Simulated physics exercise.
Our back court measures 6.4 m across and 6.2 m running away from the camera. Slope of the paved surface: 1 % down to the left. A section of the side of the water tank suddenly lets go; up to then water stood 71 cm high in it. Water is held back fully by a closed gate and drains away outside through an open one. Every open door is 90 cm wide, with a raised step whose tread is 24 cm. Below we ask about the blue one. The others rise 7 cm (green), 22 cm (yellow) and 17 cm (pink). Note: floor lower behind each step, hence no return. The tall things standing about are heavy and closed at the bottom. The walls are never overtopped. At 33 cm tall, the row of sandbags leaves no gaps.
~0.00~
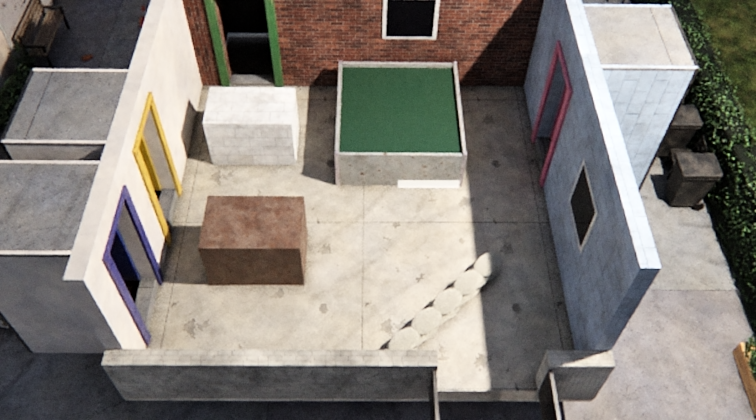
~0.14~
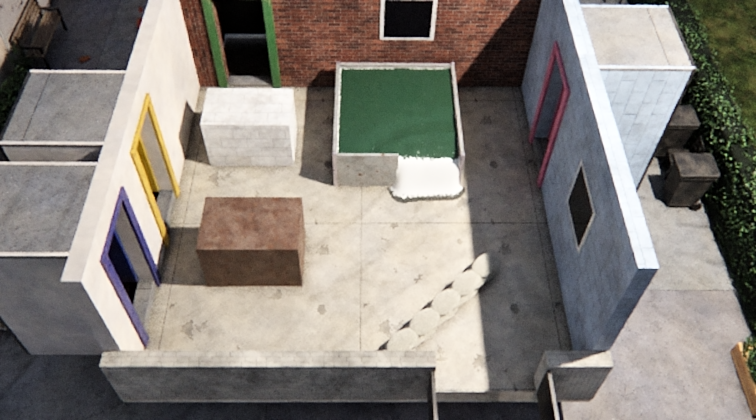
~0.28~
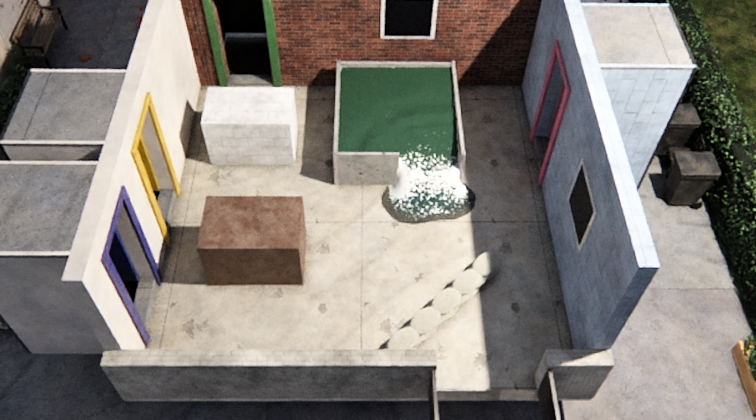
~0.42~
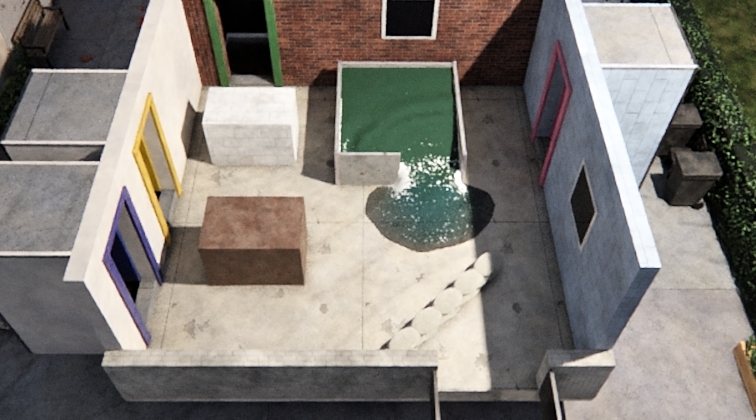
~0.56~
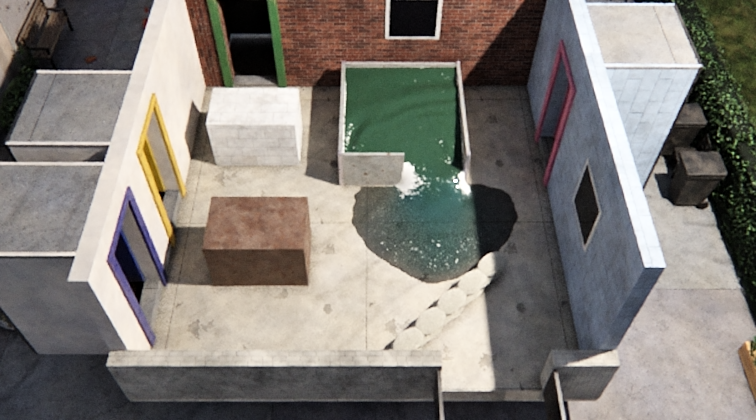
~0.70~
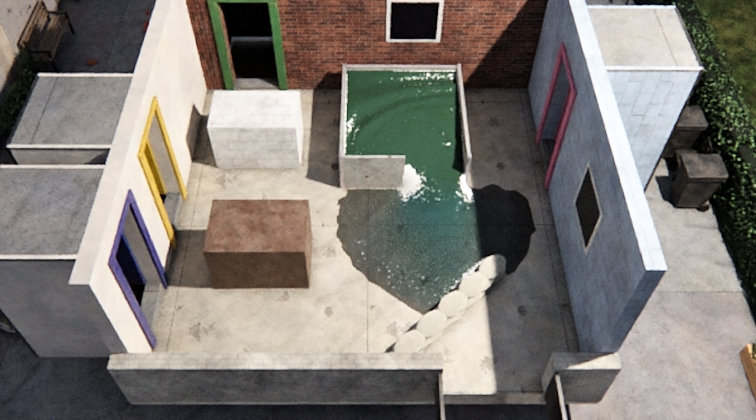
At first, a square tank of green water stands full and still against the brick wall of a paved court. Then part of its front side gives way and white, foaming water pours out through the gap. The dark wet patch widens across the paving toward the viewer, reaching the diagonal row of sandbags.
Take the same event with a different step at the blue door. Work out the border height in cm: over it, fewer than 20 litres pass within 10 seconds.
Border at about 24 cm.
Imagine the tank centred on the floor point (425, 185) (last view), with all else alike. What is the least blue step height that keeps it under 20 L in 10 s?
Then about 28 centimetres at the least.
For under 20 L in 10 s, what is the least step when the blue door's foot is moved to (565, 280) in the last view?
Around 22 cm would do it.
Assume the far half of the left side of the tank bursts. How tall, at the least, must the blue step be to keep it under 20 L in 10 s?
The answer is some 13.5 cm.
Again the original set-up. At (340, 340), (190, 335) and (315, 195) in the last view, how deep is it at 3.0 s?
The three readings, in order, are 12, 8 and 0 cm.
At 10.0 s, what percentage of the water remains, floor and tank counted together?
I'd say near 86 per cent is still there.
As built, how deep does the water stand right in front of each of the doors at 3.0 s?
Centimetres: Green = 0, yellow = 0, pink = 1, blue = 22.
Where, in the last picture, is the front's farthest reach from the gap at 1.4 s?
Pixel: About (345, 378).
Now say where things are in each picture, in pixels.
The first picture shows the water tank at (399, 109) is whole and still, 71 cm deep; the blue door at (138, 275) is dry.
In the second picture, water pours out at (428, 173) and has run 0.4 m, to (401, 199); about 10 cm deep outside, 71 cm at the back.
In the third picture, the front is at (413, 220), 0.8 m from the gap at (428, 174); 0.9 m2 of floor is wet, 71 cm left at the back.
In the fourth picture, the front is at (416, 246), 1.4 m from the gap at (429, 175); 2.1 m2 of floor is wet, 71 cm left at the back.
In the fifth picture, the gap is at (433, 176), the front 2.0 m out at (425, 277); the back of the water tank holds 71 cm.
In the sixth picture, the gap is at (434, 178), the front 2.6 m out at (432, 313); the back of the water tank holds 68 cm; 3.2 m in a straight line remain to the blue door at (143, 279).
After 1.4 s water covers 30 % of the floor, deepest (40 cm) near (480, 264); it has not reached the blue door.
After 3.0 s water covers 45 % of the floor, deepest (40 cm) near (147, 379); 22 cm at the blue door, 0 litres in over its 21 cm step.
After 10.0 s water covers 95 % of the floor, deepest (17 cm) near (207, 92); 16 cm at the blue door, 49 litres in over its 21 cm step.
At the blue door as built, the water arrived by 2.7 s and peaked near 29 cm at 3.8 s.
With a step of 19.5 cm, 71 litres would have come in within the 10 s; with 30.5 cm, 2 litres. So under 20 litres takes about 24 cm.
